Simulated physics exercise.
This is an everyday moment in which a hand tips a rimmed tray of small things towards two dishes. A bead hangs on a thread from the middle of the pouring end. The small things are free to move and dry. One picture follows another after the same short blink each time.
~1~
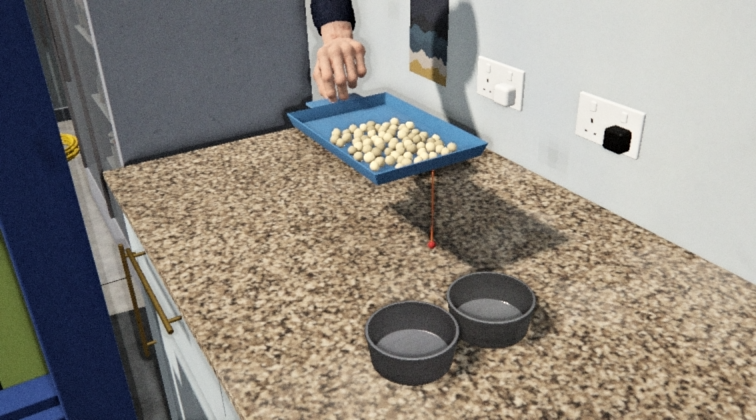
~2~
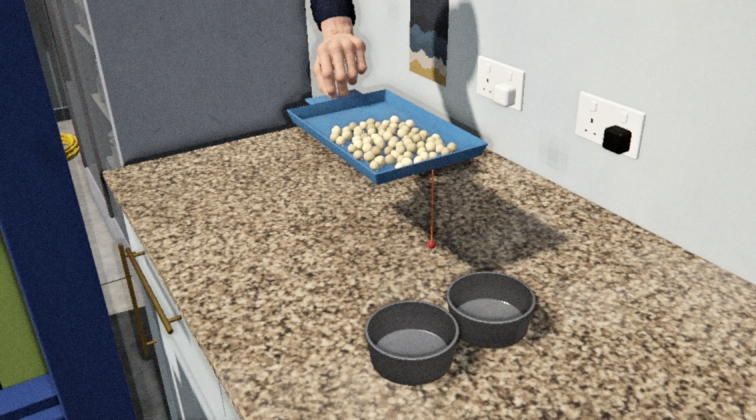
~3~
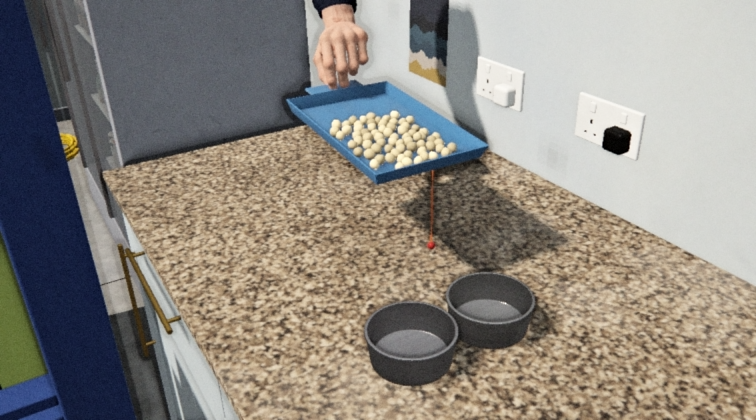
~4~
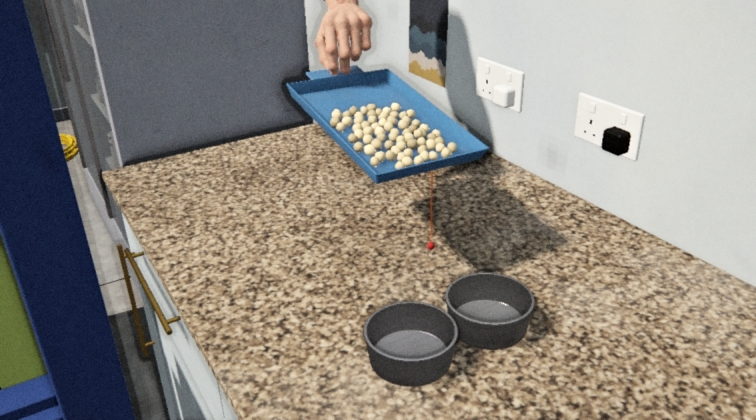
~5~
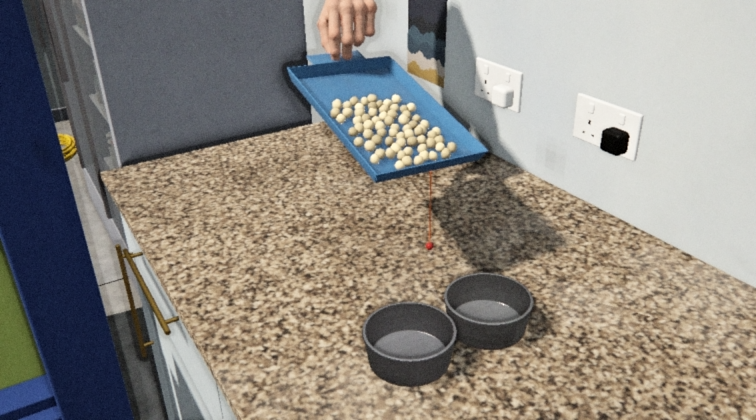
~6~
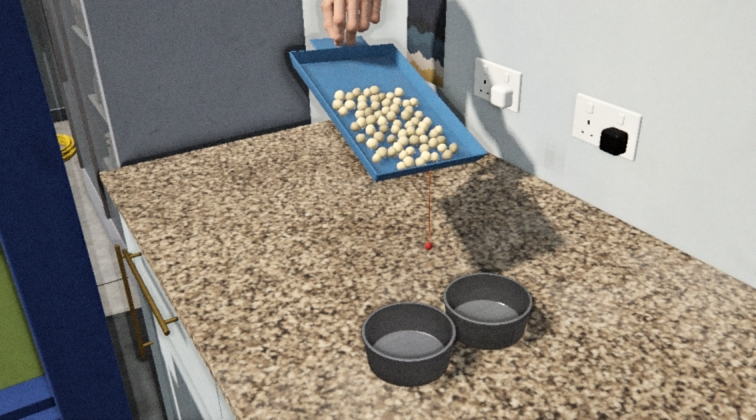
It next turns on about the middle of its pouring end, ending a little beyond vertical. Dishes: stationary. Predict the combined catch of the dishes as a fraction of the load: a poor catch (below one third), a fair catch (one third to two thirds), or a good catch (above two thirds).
A poor catch.
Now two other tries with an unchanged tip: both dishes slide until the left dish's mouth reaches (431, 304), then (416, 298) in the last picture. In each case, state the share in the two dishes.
Roughly 40% on the first try and 60% on the second.
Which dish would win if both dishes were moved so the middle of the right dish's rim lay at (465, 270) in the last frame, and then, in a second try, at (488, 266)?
Taking them in turn, it's the one to the right and then the one to the right.
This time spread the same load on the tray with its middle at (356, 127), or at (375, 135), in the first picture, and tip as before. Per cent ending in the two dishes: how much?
That would be 10 per cent, and then 10 per cent.
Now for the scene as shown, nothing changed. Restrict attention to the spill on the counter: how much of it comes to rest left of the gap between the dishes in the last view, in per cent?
Roughly 20 %.
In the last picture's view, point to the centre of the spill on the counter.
Approximate centre, last frame: (504, 281).
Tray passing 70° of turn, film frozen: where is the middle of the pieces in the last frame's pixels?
The middle of the pieces shows up near (436, 139).
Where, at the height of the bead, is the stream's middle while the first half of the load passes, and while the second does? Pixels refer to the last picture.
The leading part at (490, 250), the rest of it at (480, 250).
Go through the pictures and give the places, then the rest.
Corners of the pouring end (377, 171) and (481, 142), level; middle of the load (394, 142), macadamia nuts; left dish (438, 366); right dish (518, 330); bead on its thread (432, 245), in the first frame.
Corners of the pouring end (377, 171) and (482, 143), level; middle of the load (394, 141), in the second frame.
Corners of the pouring end (378, 171) and (482, 144), tipped barely, lowest at the right corner; middle of the load (394, 138), in the third frame.
Corners of the pouring end (378, 171) and (482, 147), tipped a little, lowest at the right corner; middle of the load (395, 133), in the fourth frame.
Corners of the pouring end (378, 171) and (482, 149), tipped clearly, lowest at the right corner; middle of the load (395, 128), in the fifth frame.
Corners of the pouring end (379, 170) and (481, 151), tipped clearly, lowest at the right corner; middle of the load (397, 124); left dish (435, 367); right dish (515, 331), in the sixth frame.
Just after the last frame, tray tipped steeply; every one on the tray.
A moment on, tray tipped past a quarter turn; about a tenth on the tray; about a tenth in the right dish; roughly a quarter outside both; roughly two thirds in the air.
Further on, tray tipped past a quarter turn; just a few in the left dish; about a tenth in the right dish; the larger part outside both.
When it is over, tray tipped past a quarter turn; just a few in the left dish; about a tenth in the right dish; the larger part outside both.
